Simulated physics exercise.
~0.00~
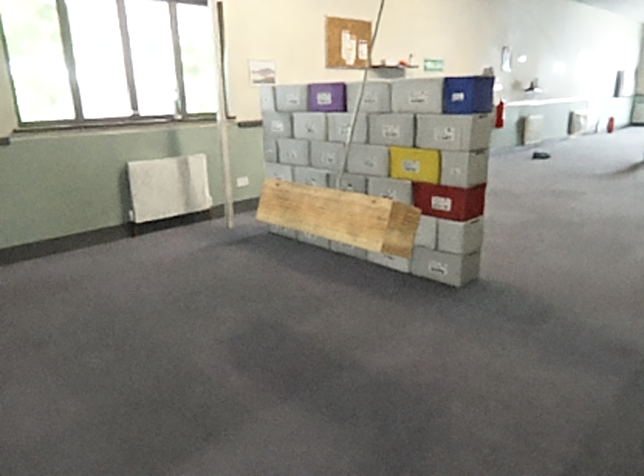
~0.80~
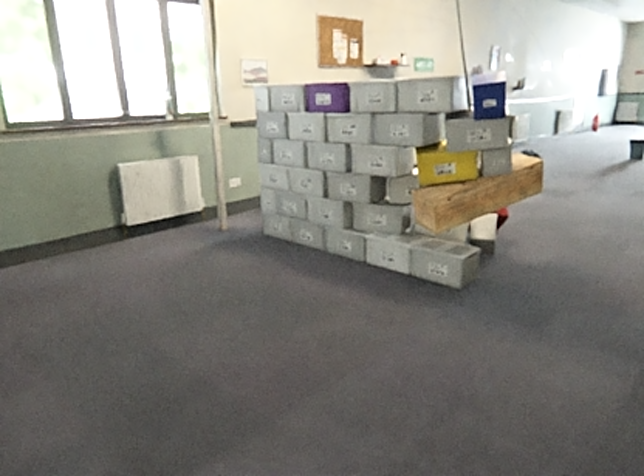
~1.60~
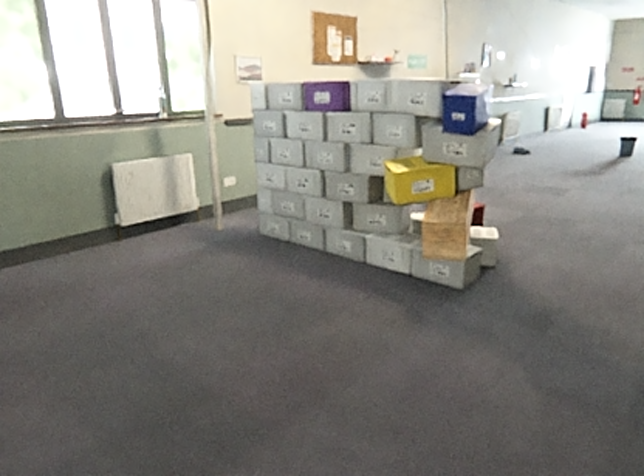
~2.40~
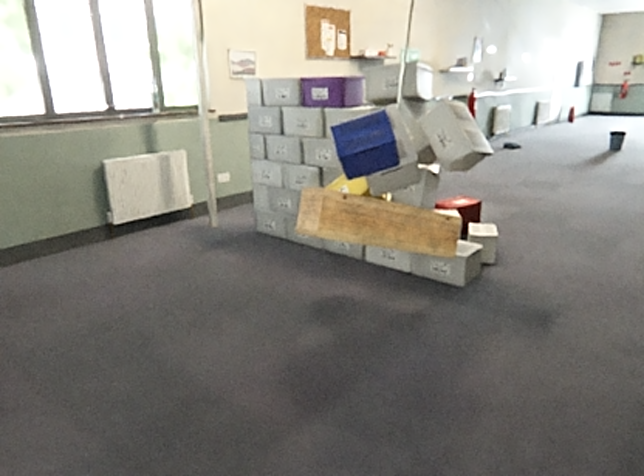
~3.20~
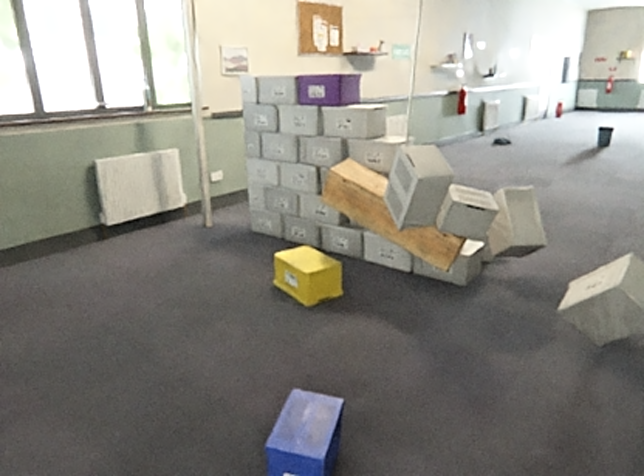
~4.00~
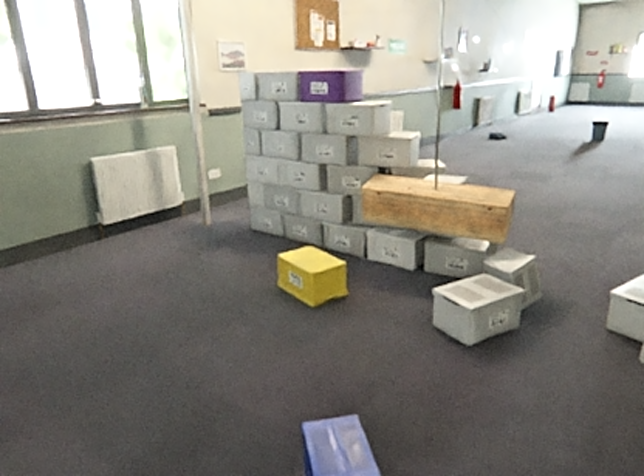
A wooden beam hanging on a line swung into the right side of a wall of mostly grey totes, then swung back through it, knocking the blue, yellow and several grey ones to the floor, while the left side, including the purple tote, stayed standing.
